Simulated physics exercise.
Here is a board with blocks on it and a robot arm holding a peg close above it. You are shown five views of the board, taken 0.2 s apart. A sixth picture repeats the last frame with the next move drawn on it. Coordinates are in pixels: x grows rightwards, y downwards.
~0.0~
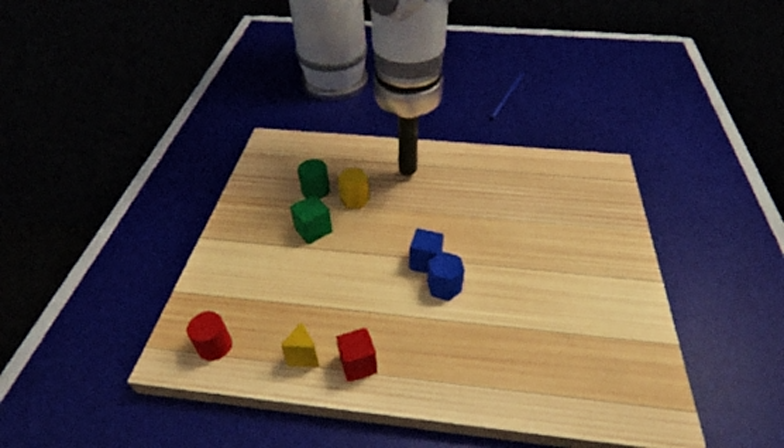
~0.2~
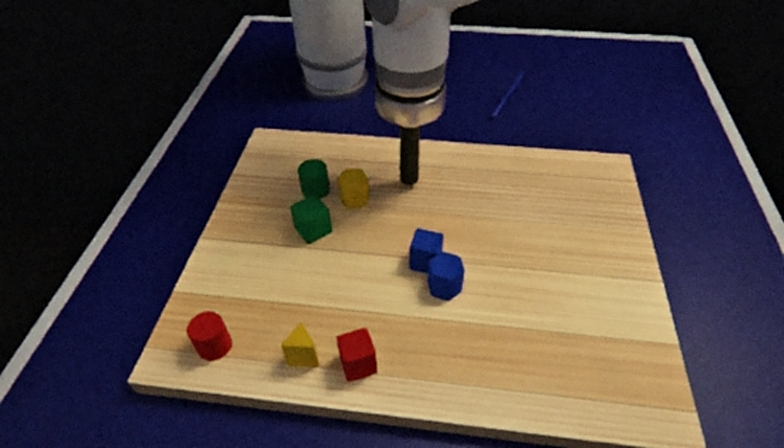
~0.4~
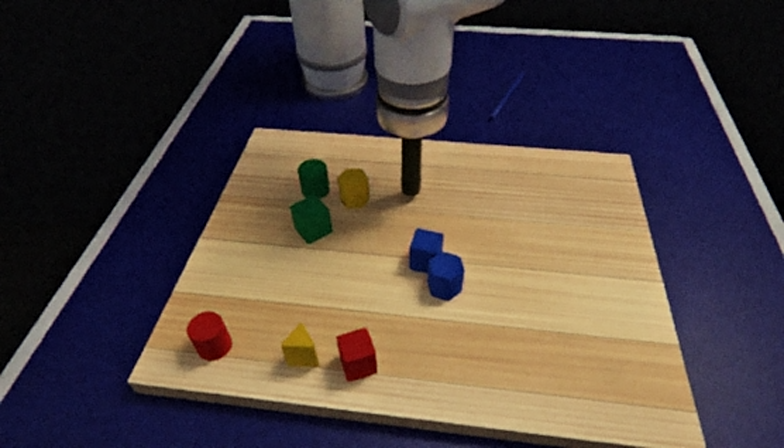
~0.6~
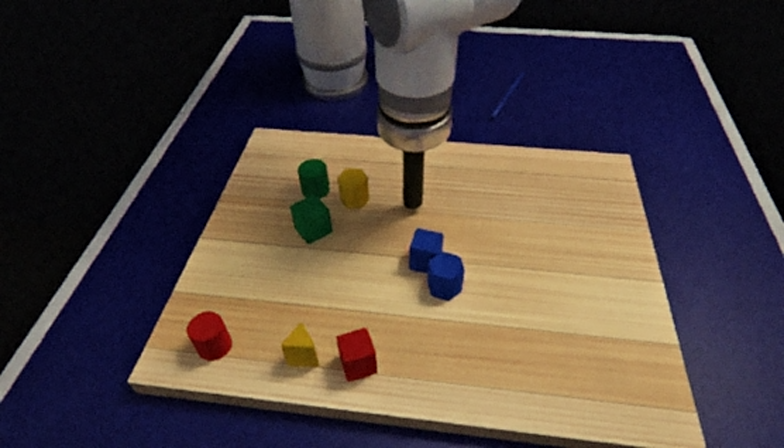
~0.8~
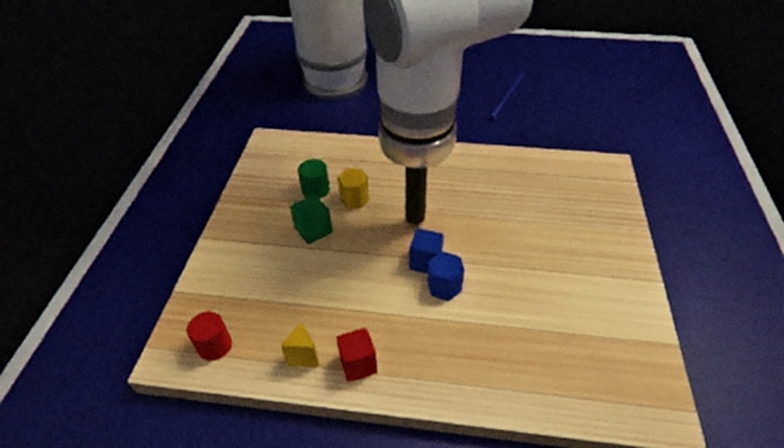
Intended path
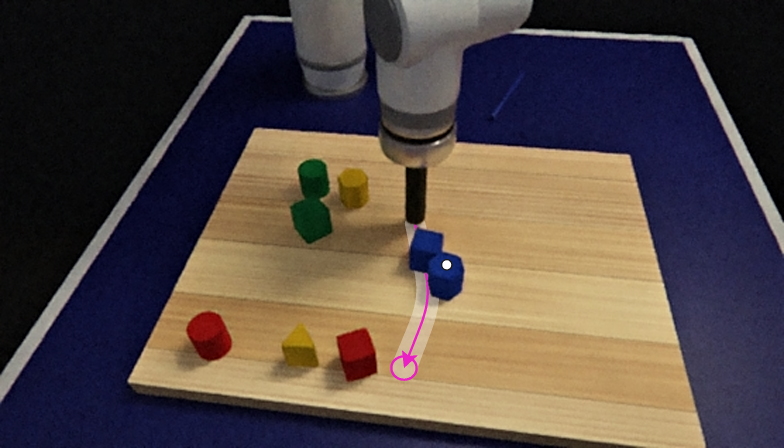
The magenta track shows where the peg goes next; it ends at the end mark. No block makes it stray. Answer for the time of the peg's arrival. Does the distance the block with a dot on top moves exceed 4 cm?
My answer is yes.
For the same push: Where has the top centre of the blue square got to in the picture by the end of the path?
The point I'd pick in the picture is (451, 309).
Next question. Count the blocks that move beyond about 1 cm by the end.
The push moves two blocks more than 1 cm.
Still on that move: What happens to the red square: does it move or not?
By the time the path is finished, it has hardly shifted at all.
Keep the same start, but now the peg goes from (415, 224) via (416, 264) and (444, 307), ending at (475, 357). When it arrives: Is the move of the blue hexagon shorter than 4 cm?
It seems not.
Drawn move, from (415, 224) through (424, 265) and (424, 314) to (404, 368); the dot is on the blue hexagon.
The first path, step by step. One third of the way, peg at (425, 260); blue square at (435, 263), turned 40° anticlockwise; blue hexagon at (462, 283).
Two thirds of the way, peg at (424, 310); blue square at (451, 308), turned 90° anticlockwise; blue hexagon at (487, 306), turned 30° anticlockwise.
At the end, peg at (404, 363); red square still; blue square at (451, 309), turned 95° anticlockwise; blue hexagon at (487, 306), turned 30° anticlockwise.
